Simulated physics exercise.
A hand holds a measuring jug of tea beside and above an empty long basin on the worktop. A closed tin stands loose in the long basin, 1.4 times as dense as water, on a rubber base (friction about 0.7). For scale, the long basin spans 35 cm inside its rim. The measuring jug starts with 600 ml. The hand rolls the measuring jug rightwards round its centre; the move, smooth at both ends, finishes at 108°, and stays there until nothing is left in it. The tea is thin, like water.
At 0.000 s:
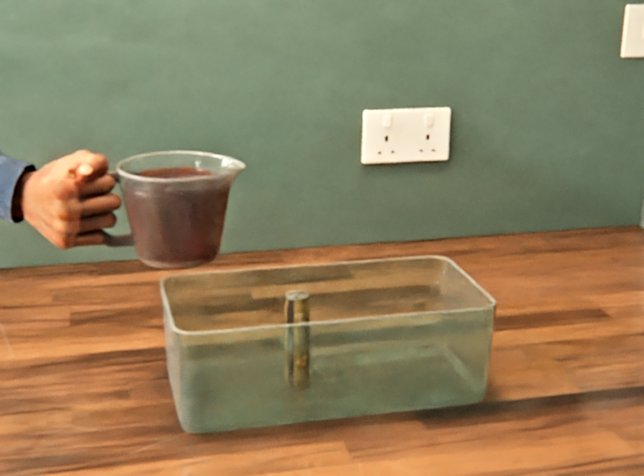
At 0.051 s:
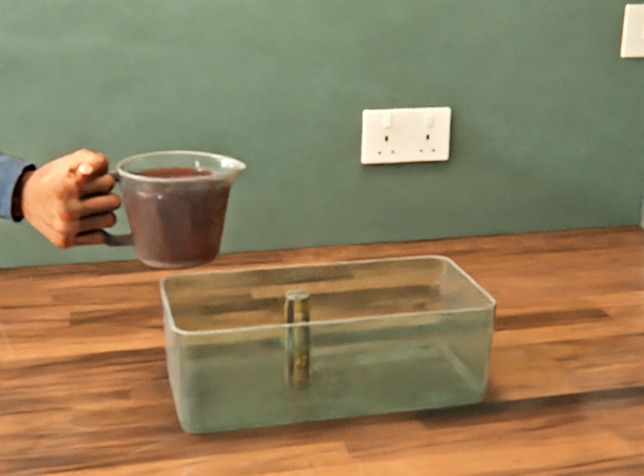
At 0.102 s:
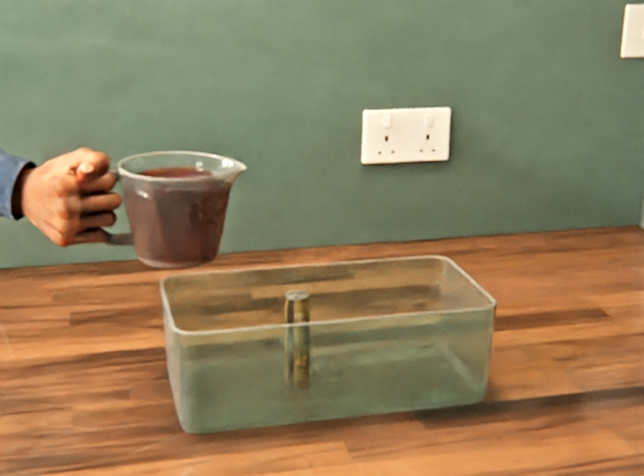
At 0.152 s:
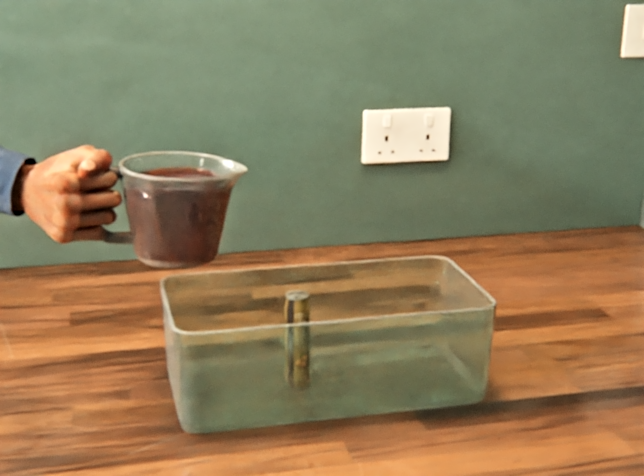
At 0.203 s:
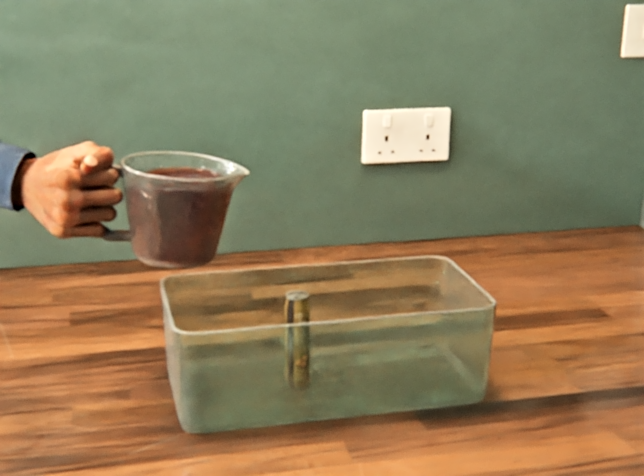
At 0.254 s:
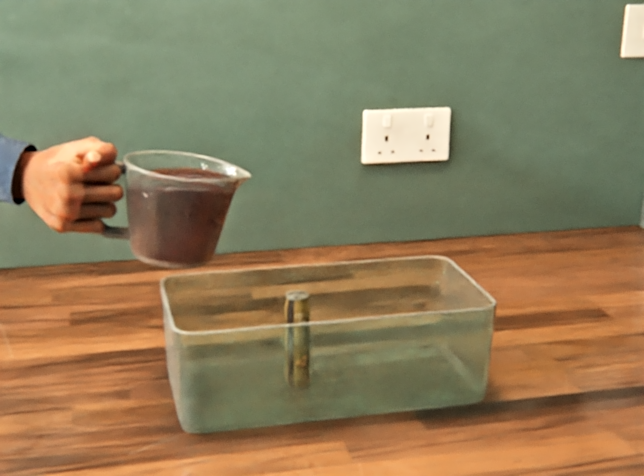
On a wooden worktop, a hand holding a glass jug of dark liquid slightly tilting it rightwards above a clear basin containing a tin.
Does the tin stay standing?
The tin topples.
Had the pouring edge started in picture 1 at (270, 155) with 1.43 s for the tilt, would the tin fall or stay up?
Then it stays up.
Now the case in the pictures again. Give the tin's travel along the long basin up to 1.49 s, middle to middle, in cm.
About 7 cm.
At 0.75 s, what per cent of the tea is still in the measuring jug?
Some 70 per cent.
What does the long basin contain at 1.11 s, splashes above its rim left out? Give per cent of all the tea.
Near 80 in a hundred.
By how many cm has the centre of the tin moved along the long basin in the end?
Some 7.0 cm.
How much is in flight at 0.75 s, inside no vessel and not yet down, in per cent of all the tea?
About 18 per cent.
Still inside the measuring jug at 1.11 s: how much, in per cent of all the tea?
Near 12 in a hundred.
By 0.75 s the tilt is 60° and 70 per cent is still to pour; the tin stands where it began.
By 1.11 s the tilt is 97° and 12 per cent is still to pour; the tin leans 7°.
By 1.49 s the tilt is 108° and 0 per cent is still to pour; the tin lies on its side.
By 1.90 s the tilt is 108° and 0 per cent is still to pour; the tin lies on its side.
At rest the tin lies on its side.
